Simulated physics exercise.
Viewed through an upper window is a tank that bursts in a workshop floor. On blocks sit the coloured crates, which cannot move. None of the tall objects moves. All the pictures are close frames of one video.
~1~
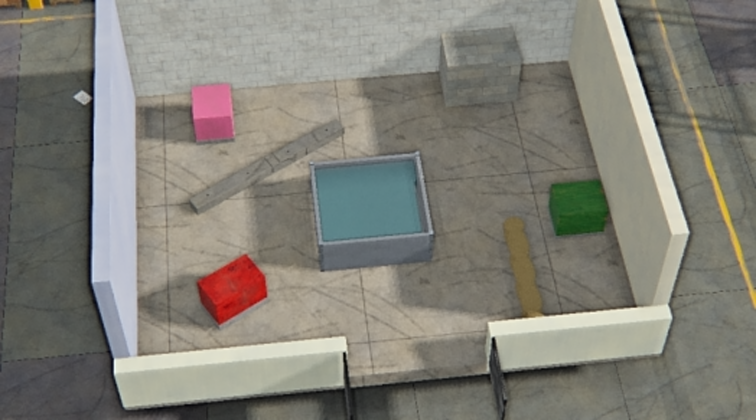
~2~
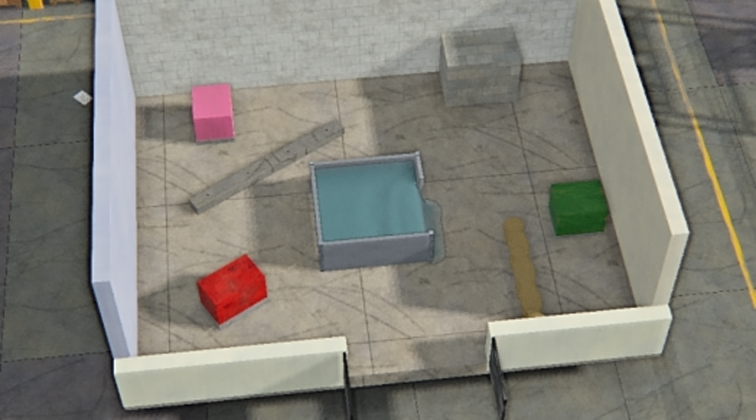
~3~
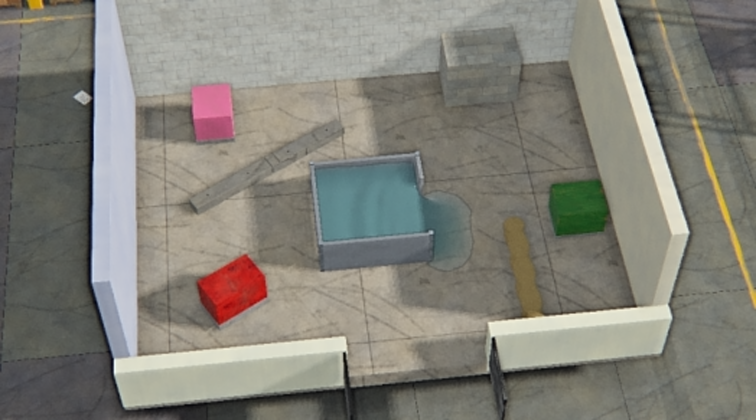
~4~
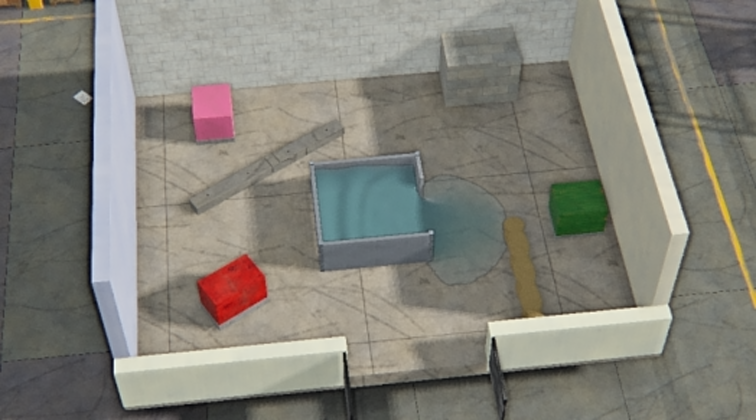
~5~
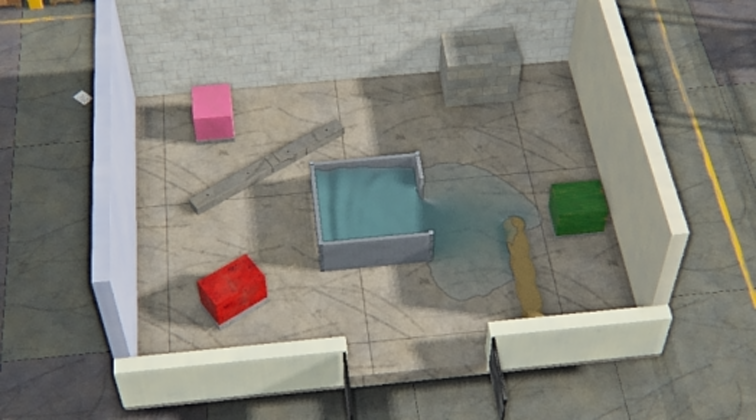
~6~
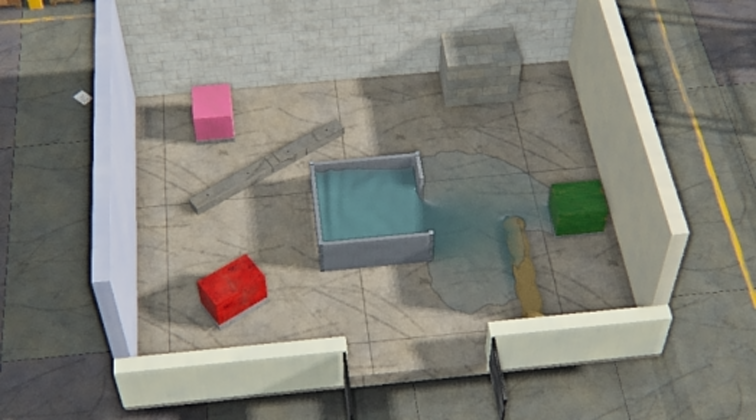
Water pouring from a gap in the right side of a square tank, spreading across the workshop floor toward a green crate.
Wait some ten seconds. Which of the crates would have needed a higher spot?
The red crate is protected by its plinth; the green crate is not protected by its plinth; the pink crate is protected by its plinth.
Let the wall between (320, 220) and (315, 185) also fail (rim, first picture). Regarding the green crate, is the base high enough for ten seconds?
Looking at it, the green crate is left untouched.
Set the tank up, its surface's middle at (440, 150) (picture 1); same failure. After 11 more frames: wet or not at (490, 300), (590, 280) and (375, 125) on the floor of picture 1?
As listed: Free of water, under water, not flooded.
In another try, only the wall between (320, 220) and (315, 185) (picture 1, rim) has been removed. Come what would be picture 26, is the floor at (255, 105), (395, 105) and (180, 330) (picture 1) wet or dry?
The first comes out untouched, the second untouched, the third soaked.
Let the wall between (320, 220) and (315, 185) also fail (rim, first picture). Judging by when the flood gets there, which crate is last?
It's the crate marked green.
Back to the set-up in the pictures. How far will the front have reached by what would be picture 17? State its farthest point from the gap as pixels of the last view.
The front should reach about (564, 62).
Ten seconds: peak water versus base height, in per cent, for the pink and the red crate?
20 and 30 per cent, roughly.
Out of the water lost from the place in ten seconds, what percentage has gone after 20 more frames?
Somewhere around 35 per cent, I'd say.
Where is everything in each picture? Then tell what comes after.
Still water in the water tank at (370, 201), in the first frame.
Water pours out at (423, 224) and has run to (429, 203), in the second frame.
Water pours out at (423, 225) and has run to (455, 200), in the third frame.
The front is at (497, 208), out from the gap at (423, 226), in the fourth frame.
The front is at (536, 216), out from the gap at (423, 225), in the fifth frame.
Water pours out at (423, 225) and has run to a hidden place, in the sixth frame.
A moment on, water covers 20 % of the floor; the red crate not reached, the green crate water round its plinth, the pink crate not reached.
Next, water covers 30 % of the floor; the red crate not reached, the green crate water round its plinth, the pink crate not reached.
Then, water covers 35 % of the floor; the red crate not reached, the green crate water round its plinth, the pink crate not reached.
Later, water covers 55 % of the floor; the red crate water round its plinth, the green crate water round its plinth, the pink crate not reached.
In the end, water covers 75 % of the floor; the red crate stayed above the water, the green crate was topped, the pink crate stayed above the water.
